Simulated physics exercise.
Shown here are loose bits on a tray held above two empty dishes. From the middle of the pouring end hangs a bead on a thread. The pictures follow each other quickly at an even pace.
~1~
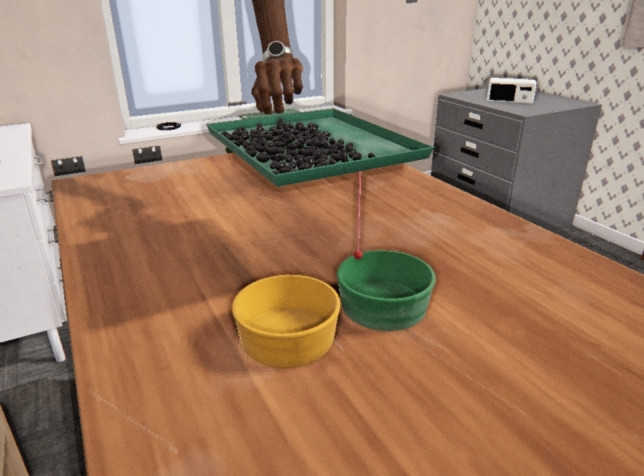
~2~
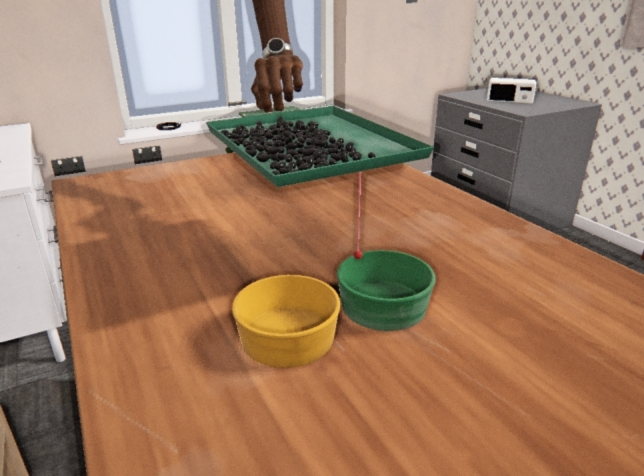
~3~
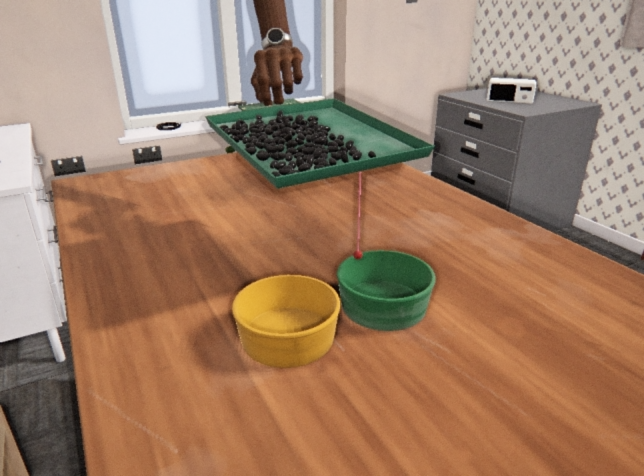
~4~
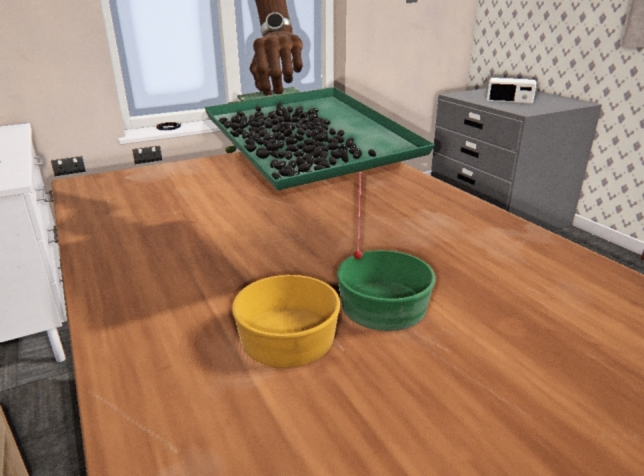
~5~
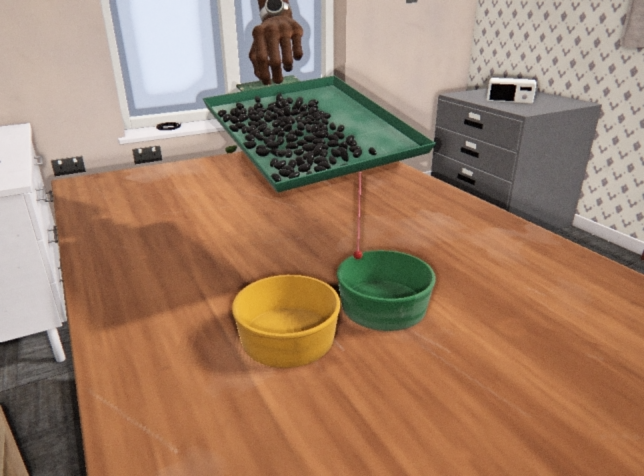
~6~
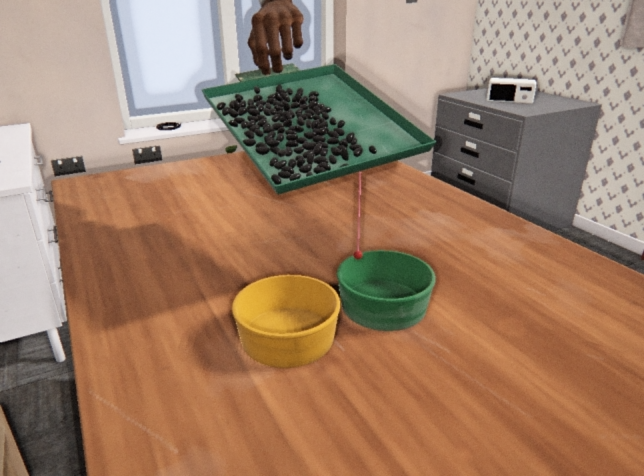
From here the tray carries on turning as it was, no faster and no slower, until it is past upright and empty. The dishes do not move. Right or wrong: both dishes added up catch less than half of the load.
Wrong, they catch more than half.
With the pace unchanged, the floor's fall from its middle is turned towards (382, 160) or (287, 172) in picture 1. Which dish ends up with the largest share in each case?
For the first slope the righthand dish, for the second the lefthand dish.
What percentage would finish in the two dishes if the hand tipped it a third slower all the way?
That works out at roughly 90 per cent.
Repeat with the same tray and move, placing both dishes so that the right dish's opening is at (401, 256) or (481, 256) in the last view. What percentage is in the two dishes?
About 70 per cent, then about 10 per cent.
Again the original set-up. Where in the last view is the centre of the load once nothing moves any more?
The centre settles at about (294, 328).
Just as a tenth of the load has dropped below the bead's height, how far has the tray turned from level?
Around 85 degrees of turn.
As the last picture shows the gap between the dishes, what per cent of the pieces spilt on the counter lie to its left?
I'd say some 40 in a hundred.
Soon, tray tipped steeply; nearly all on the tray; a stray few in the left dish; a stray few in the air.
A while on, tray tipped right over; a small part on the tray; about two thirds in the left dish; a small part in the right dish; a small part outside both; about a quarter in the air.
Towards the end, tray tipped past a quarter turn; most in the left dish; a small part in the right dish; a small part outside both.
Finally, tray tipped past a quarter turn; most in the left dish; a small part in the right dish; a small part outside both.
